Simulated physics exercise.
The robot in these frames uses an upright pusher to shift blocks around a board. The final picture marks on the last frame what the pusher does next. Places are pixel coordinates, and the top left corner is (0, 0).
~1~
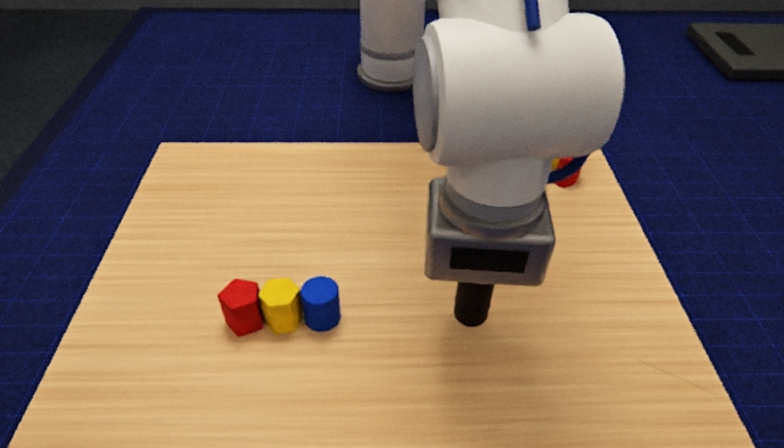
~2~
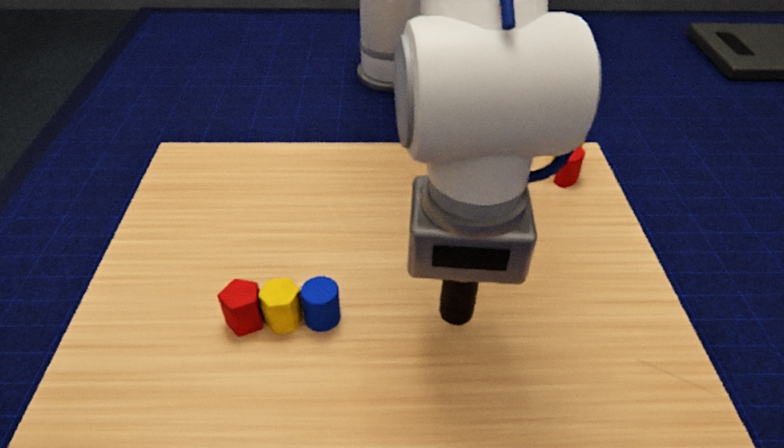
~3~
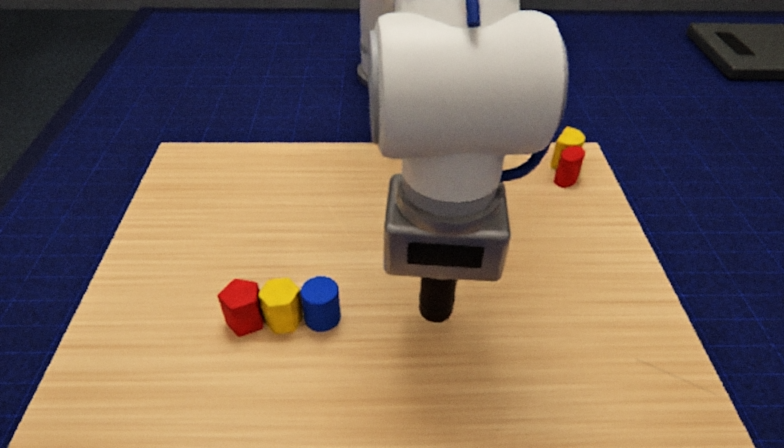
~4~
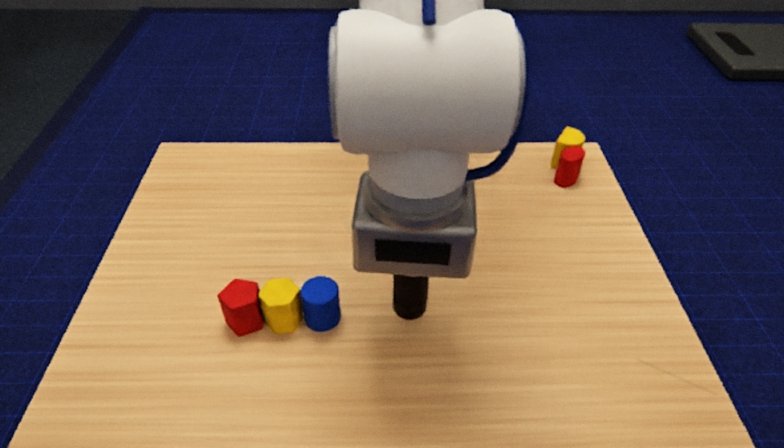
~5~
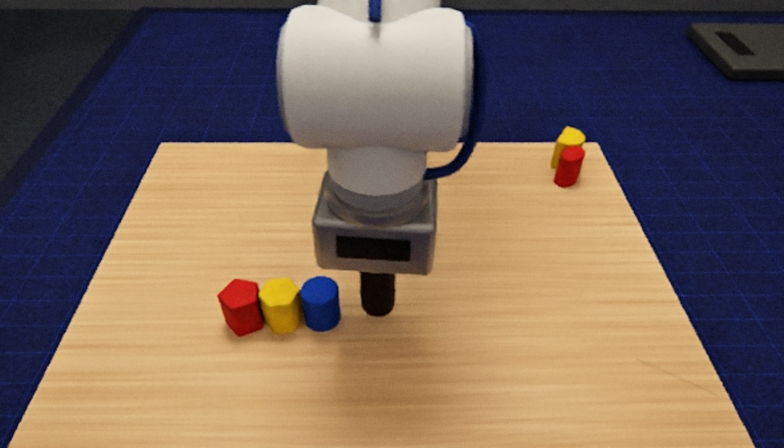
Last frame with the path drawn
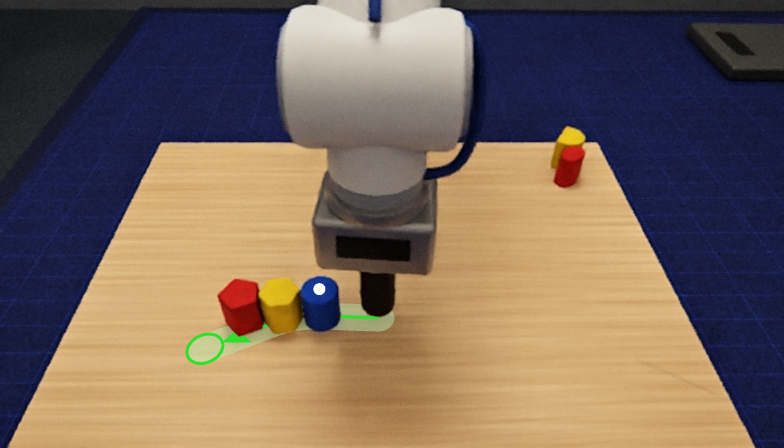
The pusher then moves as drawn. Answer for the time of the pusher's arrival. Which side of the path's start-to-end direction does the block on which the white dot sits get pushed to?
Right.
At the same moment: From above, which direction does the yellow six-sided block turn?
Direction: Anticlockwise.
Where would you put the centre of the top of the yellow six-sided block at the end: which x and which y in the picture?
Put as a pixel place, it's (215, 272).
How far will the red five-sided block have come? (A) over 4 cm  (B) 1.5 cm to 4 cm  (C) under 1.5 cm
Letter A.
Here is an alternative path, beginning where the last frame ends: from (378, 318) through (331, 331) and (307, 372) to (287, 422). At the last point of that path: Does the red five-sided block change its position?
My answer is yes.
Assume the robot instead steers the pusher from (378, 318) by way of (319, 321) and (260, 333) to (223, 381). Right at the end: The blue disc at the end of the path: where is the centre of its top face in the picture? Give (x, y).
It should be at (259, 273) by then.
Drawn move, from (378, 318) over (292, 318) to (205, 348); the dot is on the blue disc.
The first path, step by step. One third of the way, pusher at (319, 303); red five-sided block at (208, 296); yellow six-sided block at (245, 285), turned 35° anticlockwise; blue disc at (283, 281).
Two thirds of the way, pusher at (260, 314); red five-sided block at (189, 299), turned 35° anticlockwise; yellow six-sided block at (215, 272), turned 85° anticlockwise; blue disc at (251, 272).
At the end, pusher at (200, 335); red five-sided block at (177, 299); yellow six-sided block at (215, 272), turned 85° anticlockwise; blue disc at (251, 272).
